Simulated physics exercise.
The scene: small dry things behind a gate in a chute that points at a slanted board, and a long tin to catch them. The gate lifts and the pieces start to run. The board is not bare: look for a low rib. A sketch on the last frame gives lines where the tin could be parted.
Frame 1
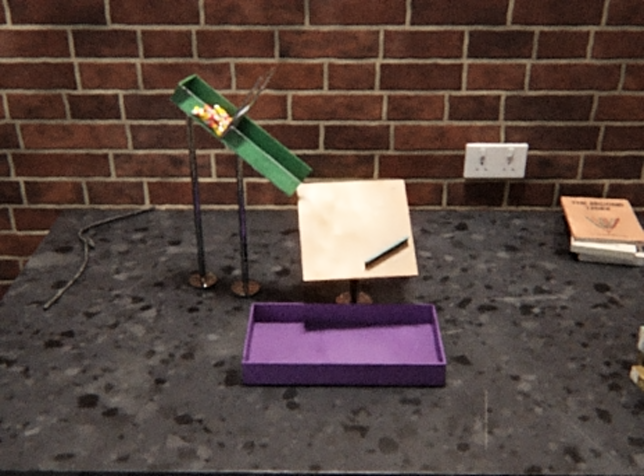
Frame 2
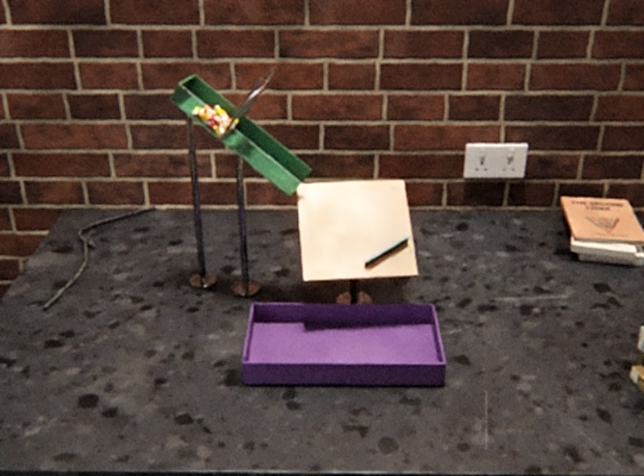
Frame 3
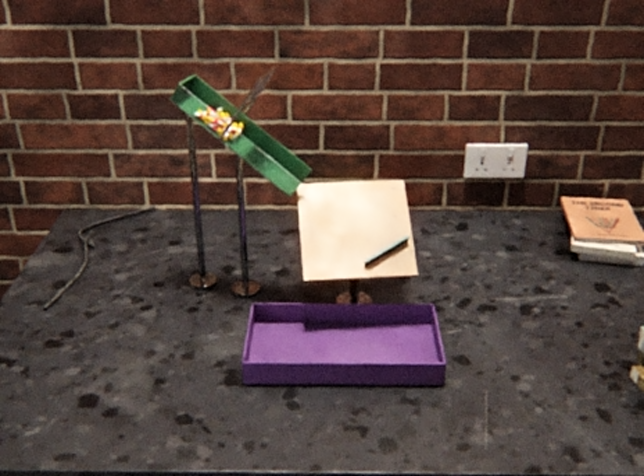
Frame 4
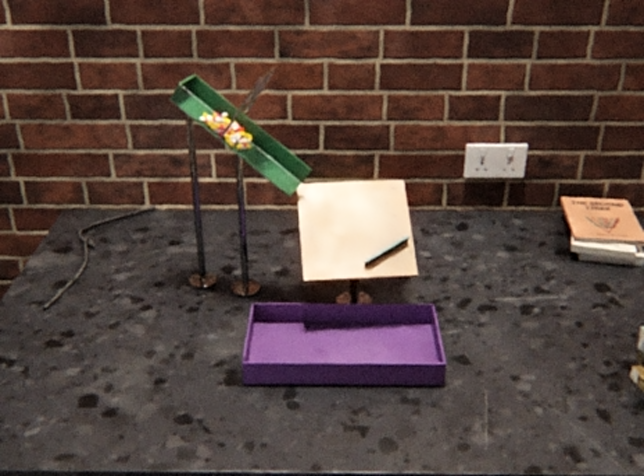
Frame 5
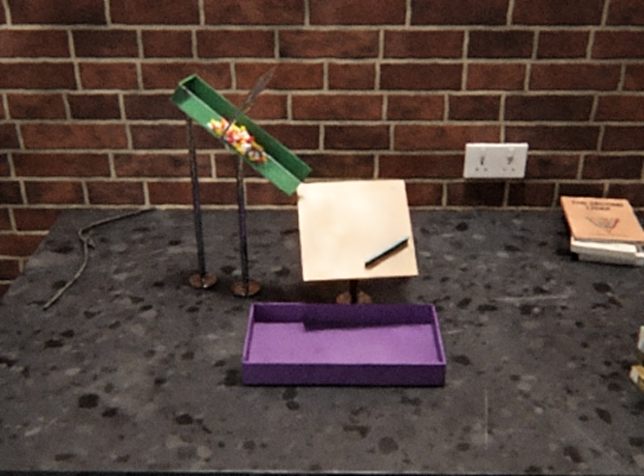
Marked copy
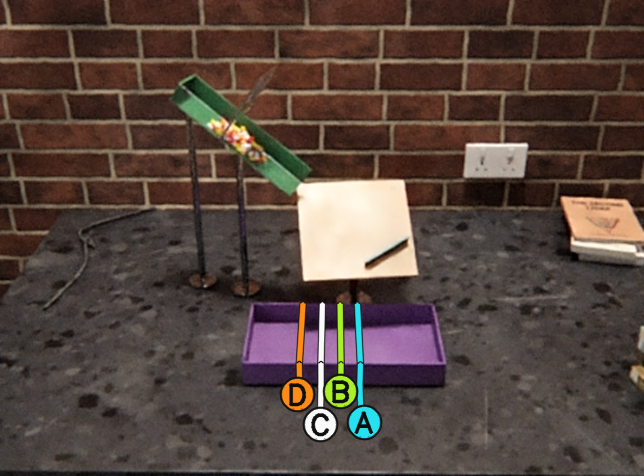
Small, mixed-colour sweets slide down a green chute tilted to the right on two dark stands, bunched near its upper end at first, then stringing out past a thin raised gate to around the chute's middle. Below and right, a pale slanted board carries a dark diagonal rib, behind an empty purple tin. The fixed, slightly raised front view shows a speckled dark counter, brick wall, white socket, books and black cord.
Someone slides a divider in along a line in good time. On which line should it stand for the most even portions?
I would pick line A.
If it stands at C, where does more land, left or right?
Right.
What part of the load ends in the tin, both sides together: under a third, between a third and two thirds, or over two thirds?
Over two thirds.
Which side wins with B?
More lands on the right.
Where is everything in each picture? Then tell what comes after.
The first picture shows load behind the gate at (219, 120), jelly beans; lip of the chute at (296, 190), sloping gently.
The second picture shows middle of the board at (356, 228), tilted fairly steeply; middle of its low edge at (361, 277); of its high edge at (350, 182).
The third picture shows front corners of the tin at (243, 362) and (445, 364), empty; front of the load at (237, 134).
The fourth picture shows middle of the load at (231, 130); its front at (247, 146), about a quarter of the way to the lip; rib from (409, 236) to (366, 261).
The fifth picture shows middle of the load at (236, 139); its front at (264, 159), about half of the way to the lip.
On the marked copy, line A crosses the front rim at (360, 363); line B crosses the front rim at (340, 363); line C crosses the front rim at (321, 363); line D crosses the front rim at (299, 363).
For line A, of what is caught, about a quarter on the left of the divider, about two thirds on the right.
For line B, of what is caught, a stray few on the left of the divider, nearly all on the right.
For line C, of what is caught, none on the left of the divider, all on the right.
For line D, of what is caught, none on the left of the divider, all on the right.
